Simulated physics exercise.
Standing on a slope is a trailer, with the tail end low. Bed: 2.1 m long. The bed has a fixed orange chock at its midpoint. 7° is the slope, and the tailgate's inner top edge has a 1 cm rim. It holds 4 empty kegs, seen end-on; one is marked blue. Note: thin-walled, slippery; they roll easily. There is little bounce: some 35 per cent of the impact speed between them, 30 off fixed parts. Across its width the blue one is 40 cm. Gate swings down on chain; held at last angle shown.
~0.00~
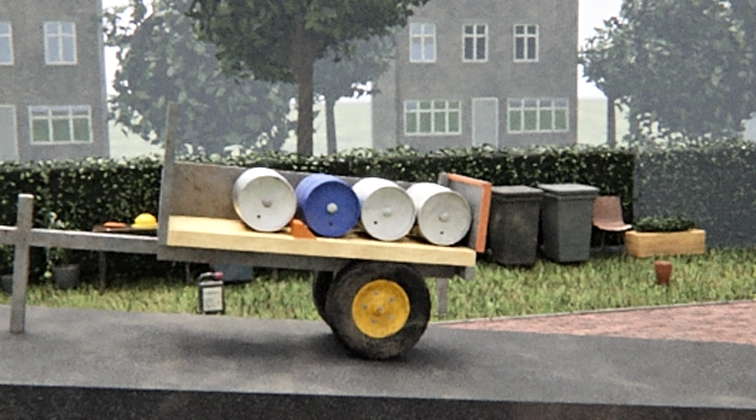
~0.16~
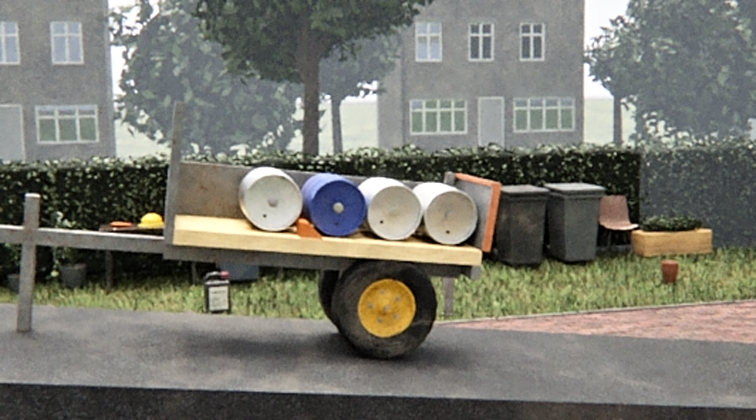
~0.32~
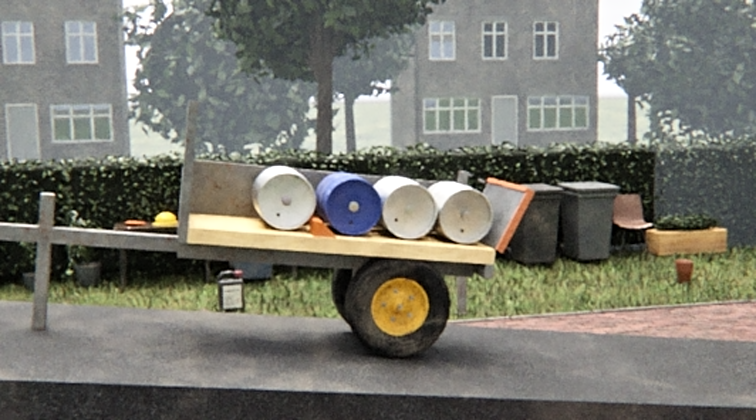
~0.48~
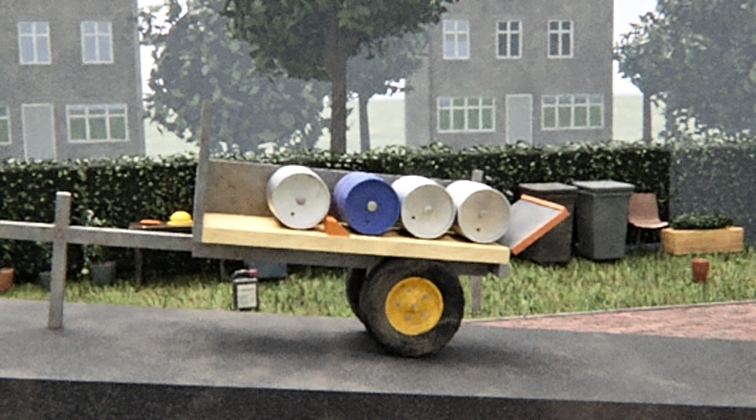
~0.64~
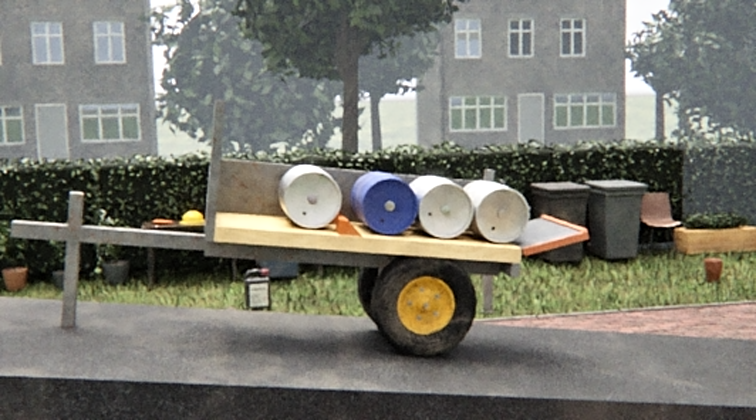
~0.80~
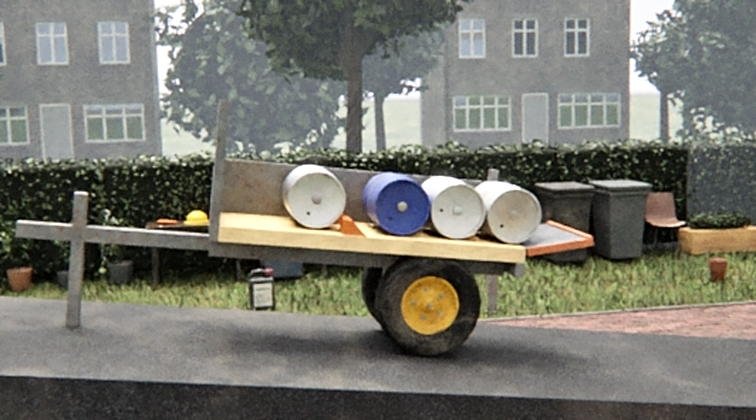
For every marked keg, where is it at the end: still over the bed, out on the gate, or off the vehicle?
The marked one is still over the bed.
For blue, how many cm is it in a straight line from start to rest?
Blue: Roughly 60.
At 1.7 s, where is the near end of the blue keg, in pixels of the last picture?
Its near end sits close to (452, 211).
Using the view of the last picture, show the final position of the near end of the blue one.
(465, 212), roughly.
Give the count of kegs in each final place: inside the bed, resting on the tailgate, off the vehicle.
Final counts, in the order asked: 3, 1, 0.
Then, 1.2 s in, blue is on the bed, 70 cm short of the hinge, rolling right; 0 gone off the back.
Then, 1.7 s in, blue is on the bed, 50 cm short of the hinge, rolling right; 0 gone off the back.
In the end (2.2 s), blue is on the bed, 40 cm short of the hinge; 0 gone off the back.
